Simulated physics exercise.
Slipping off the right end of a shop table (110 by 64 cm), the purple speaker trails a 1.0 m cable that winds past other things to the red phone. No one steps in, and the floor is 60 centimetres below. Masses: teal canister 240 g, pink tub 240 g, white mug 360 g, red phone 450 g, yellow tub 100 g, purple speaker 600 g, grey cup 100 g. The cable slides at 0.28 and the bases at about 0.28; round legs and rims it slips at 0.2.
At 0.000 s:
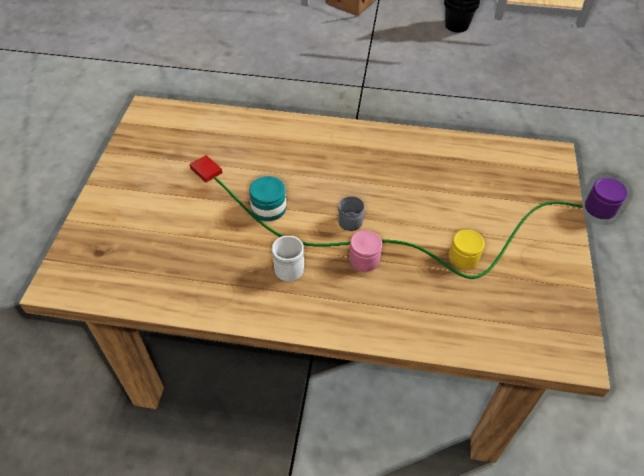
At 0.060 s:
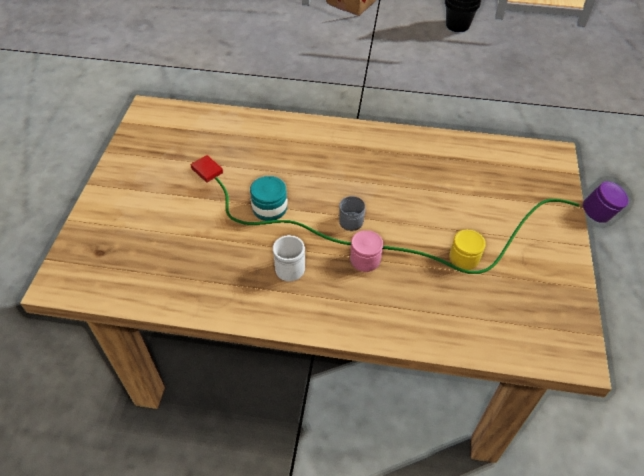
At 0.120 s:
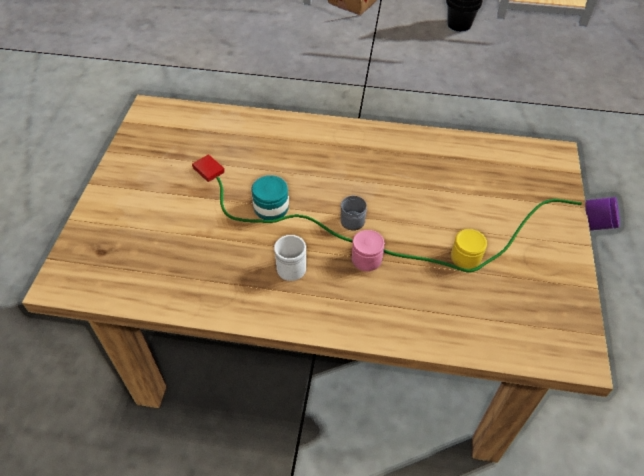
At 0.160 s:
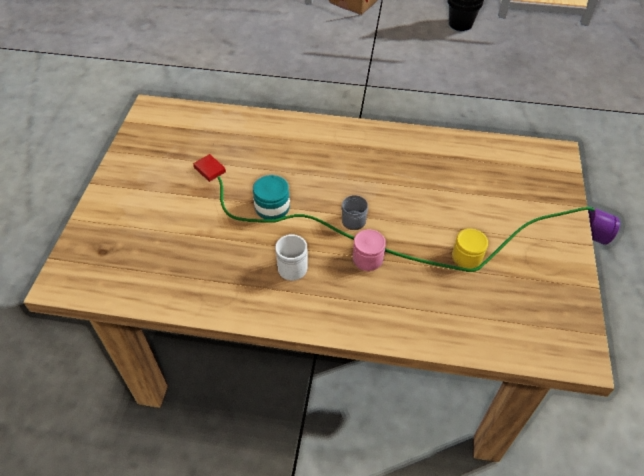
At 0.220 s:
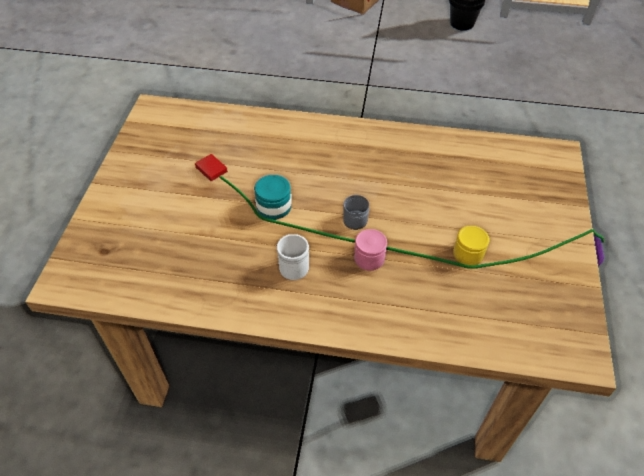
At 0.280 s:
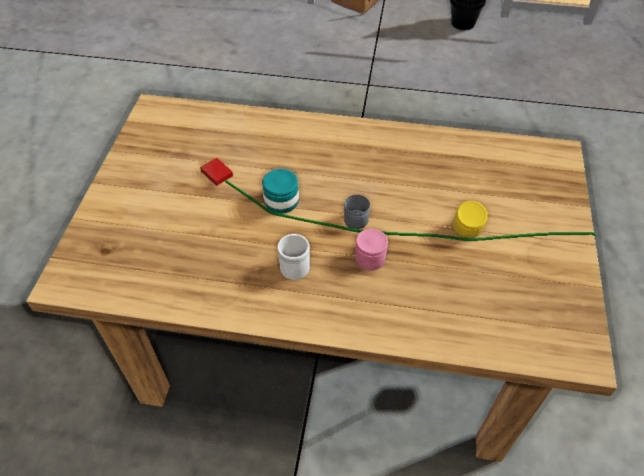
On a wooden table, a purple cylinder tied to a green cable drops past the right edge and out of view; the cable pulls taut, shifting the yellow tub, teal canister and red block slightly while the white mug stays put.
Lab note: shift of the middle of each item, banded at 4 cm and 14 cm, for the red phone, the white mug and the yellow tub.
One by one: The red phone will make a big move, the white mug will make a small move, the yellow tub will make a big move.
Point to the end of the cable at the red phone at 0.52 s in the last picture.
At about pixel (321, 213).
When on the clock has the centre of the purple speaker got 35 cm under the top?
That comes at 0.42 seconds.
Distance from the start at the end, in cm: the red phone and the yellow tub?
Roughly: Red phone 70 cm, yellow tub over the edge.
By 0.5 s, the cable's tail end at (321, 213); yellow tub 41 cm off its start, red phone 26 cm off its start, purple speaker over the edge.
By 0.7 s, the cable's tail end at (438, 258); yellow tub over the edge, red phone 52 cm off its start, purple speaker over the edge.
By 1.0 s, the cable's tail end at (508, 278); yellow tub over the edge, red phone 66 cm off its start at (498, 262), purple speaker over the edge.
By 1.2 s, the cable's tail end at (522, 281); yellow tub over the edge, red phone 69 cm off its start, purple speaker over the edge.
By 2.4 s, the cable's tail end at (522, 281); yellow tub over the edge, red phone 69 cm off its start at (512, 265), white mug 0 cm off its start at (293, 246), purple speaker over the edge.
